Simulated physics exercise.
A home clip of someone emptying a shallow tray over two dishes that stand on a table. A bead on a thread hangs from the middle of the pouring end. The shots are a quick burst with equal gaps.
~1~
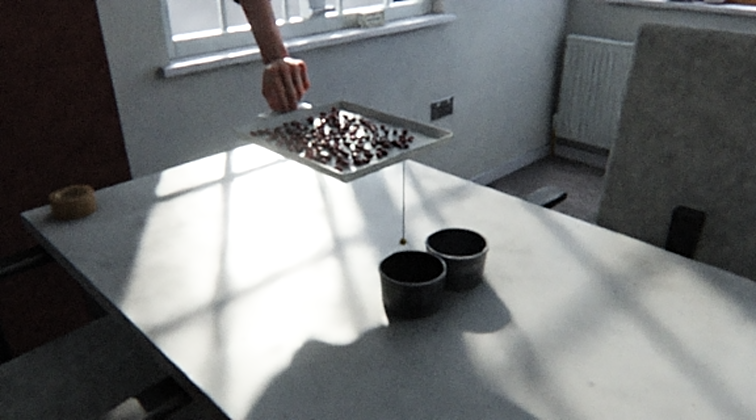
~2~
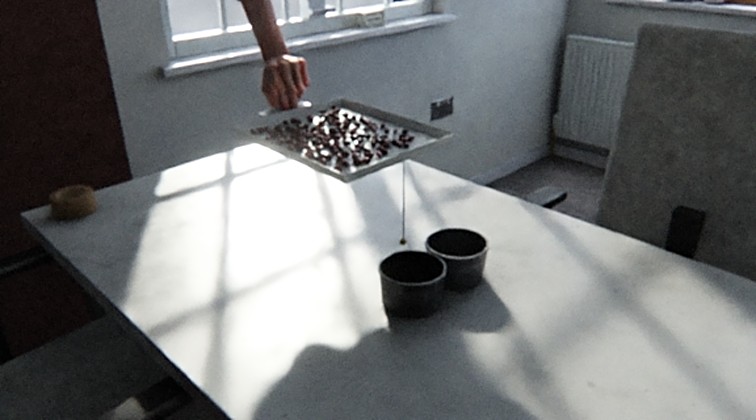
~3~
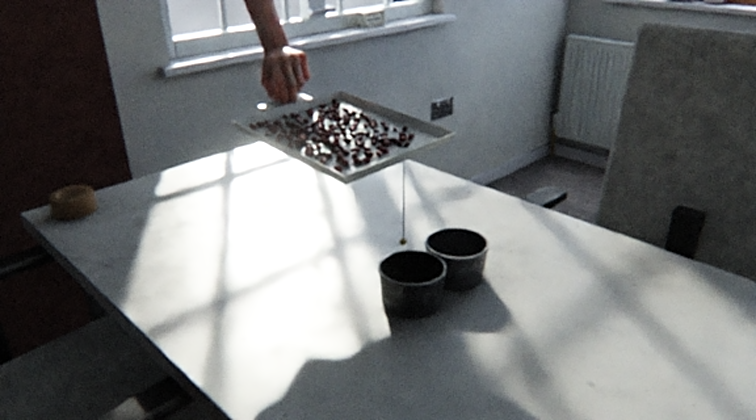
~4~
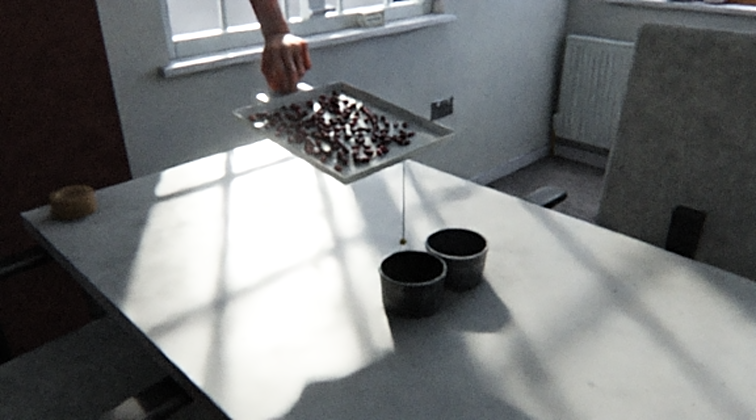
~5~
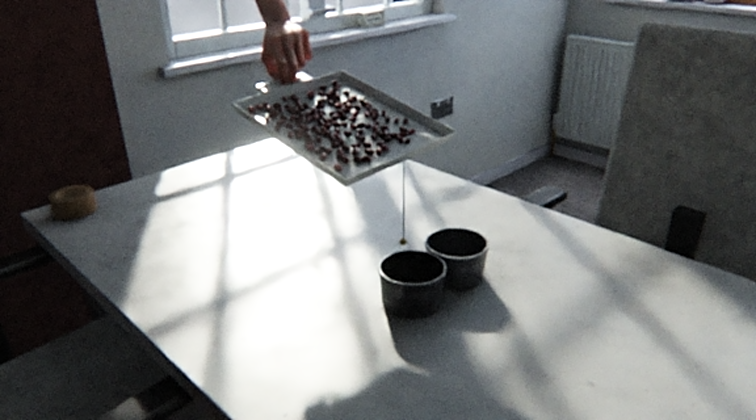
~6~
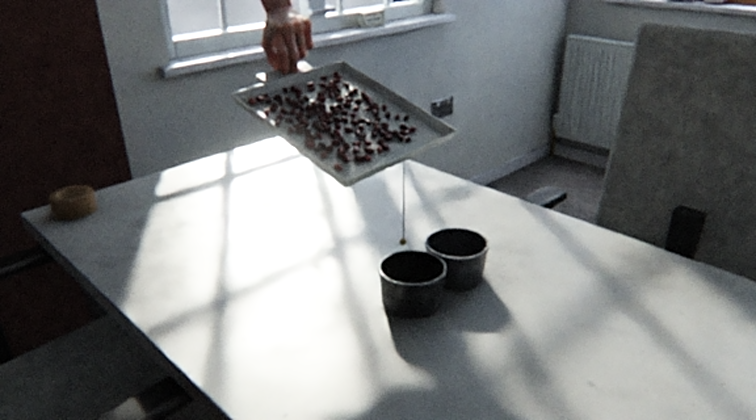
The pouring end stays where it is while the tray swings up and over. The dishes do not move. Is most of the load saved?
In the dishes lies under half of it.
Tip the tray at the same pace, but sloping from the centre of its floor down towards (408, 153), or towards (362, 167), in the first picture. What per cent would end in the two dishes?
About 80 and 20 per cent.
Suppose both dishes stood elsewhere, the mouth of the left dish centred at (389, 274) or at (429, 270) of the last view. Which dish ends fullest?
The first try: The left dish. The second: The left-hand dish.
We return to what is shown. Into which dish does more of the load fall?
The winner is left.
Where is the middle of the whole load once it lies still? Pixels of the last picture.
At about (393, 316).
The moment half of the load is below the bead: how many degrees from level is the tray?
At about 95°.
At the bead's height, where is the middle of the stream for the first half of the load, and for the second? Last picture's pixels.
Early half (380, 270), late half (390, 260).
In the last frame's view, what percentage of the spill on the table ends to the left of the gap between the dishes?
It comes to 80 per cent or so.
Just after the last frame, tray tipped steeply; almost all on the tray; just a few in the air.
A moment on, tray tipped right over; roughly half on the tray; just a few in the left dish; just a few in the right dish; roughly a quarter outside both; roughly a quarter in the air.
Further on, tray tipped past a quarter turn; roughly a third in the left dish; about a tenth in the right dish; roughly two thirds outside both.
When it is over, tray tipped past a quarter turn; roughly a third in the left dish; about a tenth in the right dish; roughly two thirds outside both.
